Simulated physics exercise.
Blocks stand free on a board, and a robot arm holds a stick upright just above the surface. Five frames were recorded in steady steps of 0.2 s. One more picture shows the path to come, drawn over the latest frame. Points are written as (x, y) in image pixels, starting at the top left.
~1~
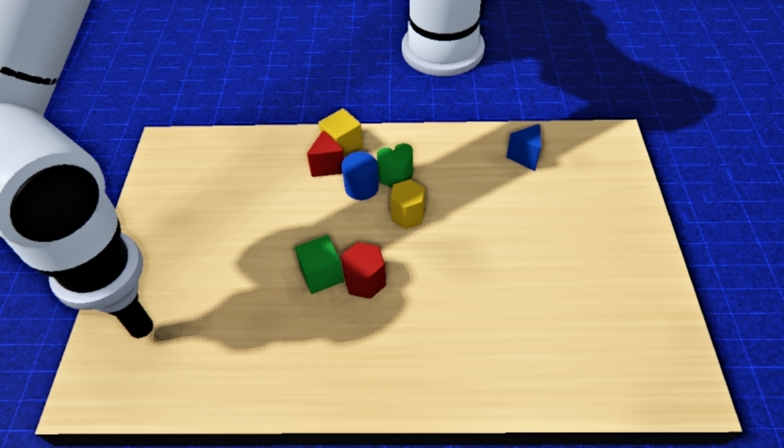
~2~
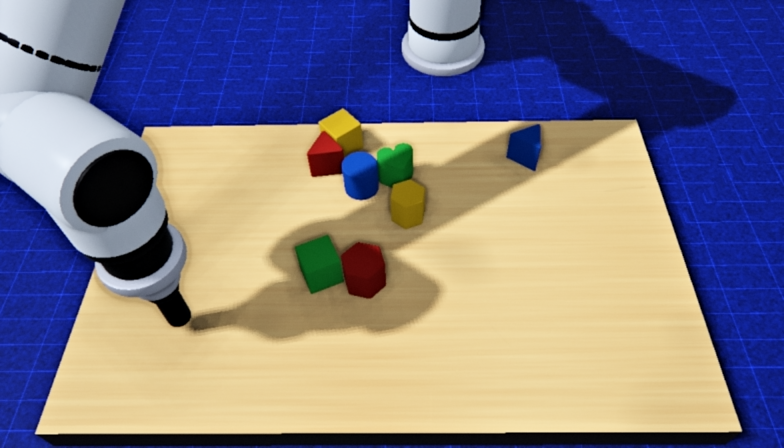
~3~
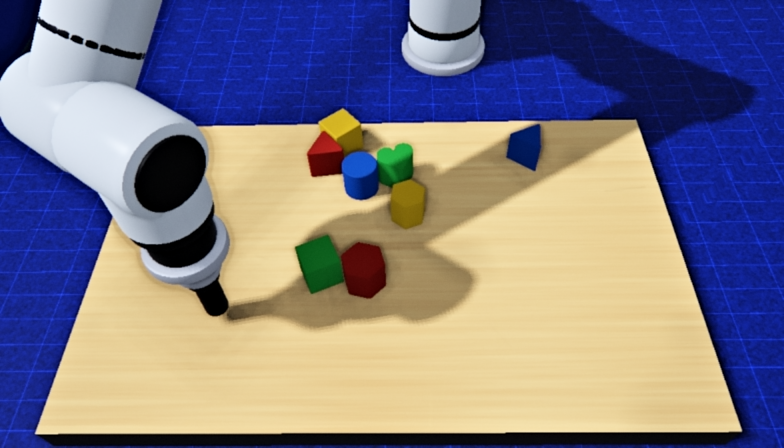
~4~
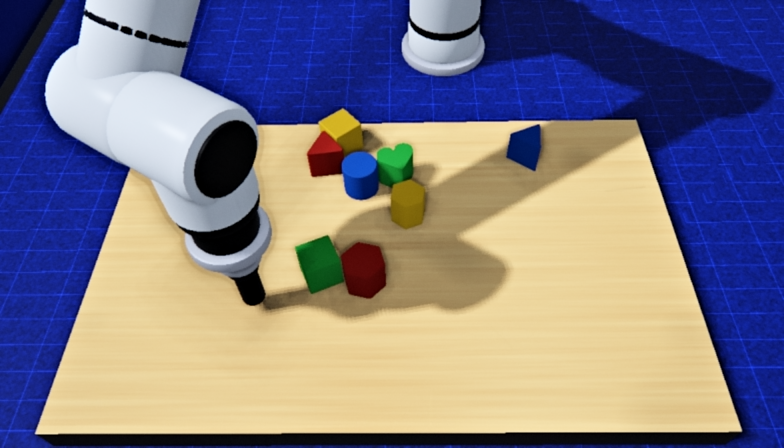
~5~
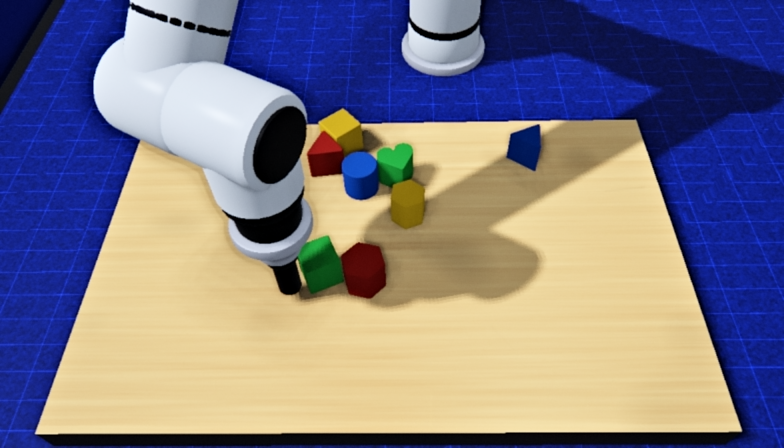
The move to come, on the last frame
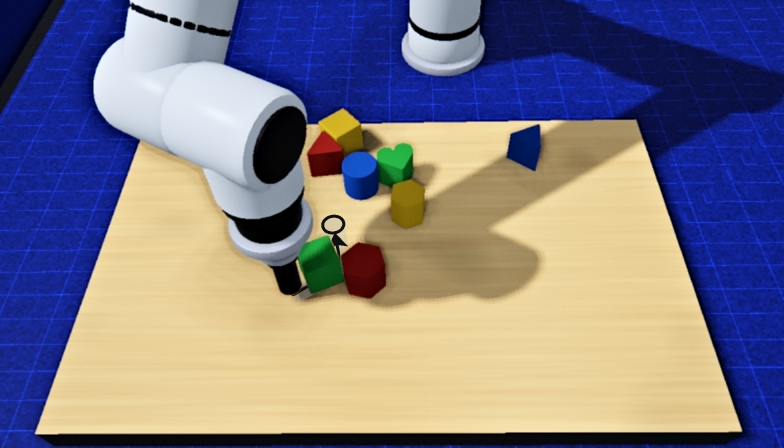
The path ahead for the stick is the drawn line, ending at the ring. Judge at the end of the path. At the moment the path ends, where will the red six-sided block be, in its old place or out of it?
The push reaches it.
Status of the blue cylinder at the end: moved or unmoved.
At the end, its place is the same.
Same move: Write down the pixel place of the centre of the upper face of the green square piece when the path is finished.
The point I'd pick in the picture is (359, 202).
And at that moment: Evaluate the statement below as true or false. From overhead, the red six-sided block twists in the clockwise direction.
The statement is true.
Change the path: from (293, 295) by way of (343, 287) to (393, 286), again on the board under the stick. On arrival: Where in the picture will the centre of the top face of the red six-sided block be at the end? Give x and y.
Its top centre lands on (414, 243).
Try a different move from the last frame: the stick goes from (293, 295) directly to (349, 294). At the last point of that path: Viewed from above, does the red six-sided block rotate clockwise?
Yes, it checks out.
Path on the board, from (293, 295) over (324, 277) and (338, 251) to (333, 225).
What follows on the original path. One third of the way, stick (323, 267); green square piece (339, 234), turned 20° anticlockwise; red six-sided block (374, 255), turned 35° clockwise.
Two thirds of the way, stick (337, 241); green square piece (355, 211), turned 15° anticlockwise; red six-sided block (374, 255), turned 35° clockwise.
At the end, stick (332, 215); green square piece (359, 202); blue cylinder in place; red six-sided block (374, 255), turned 35° clockwise.
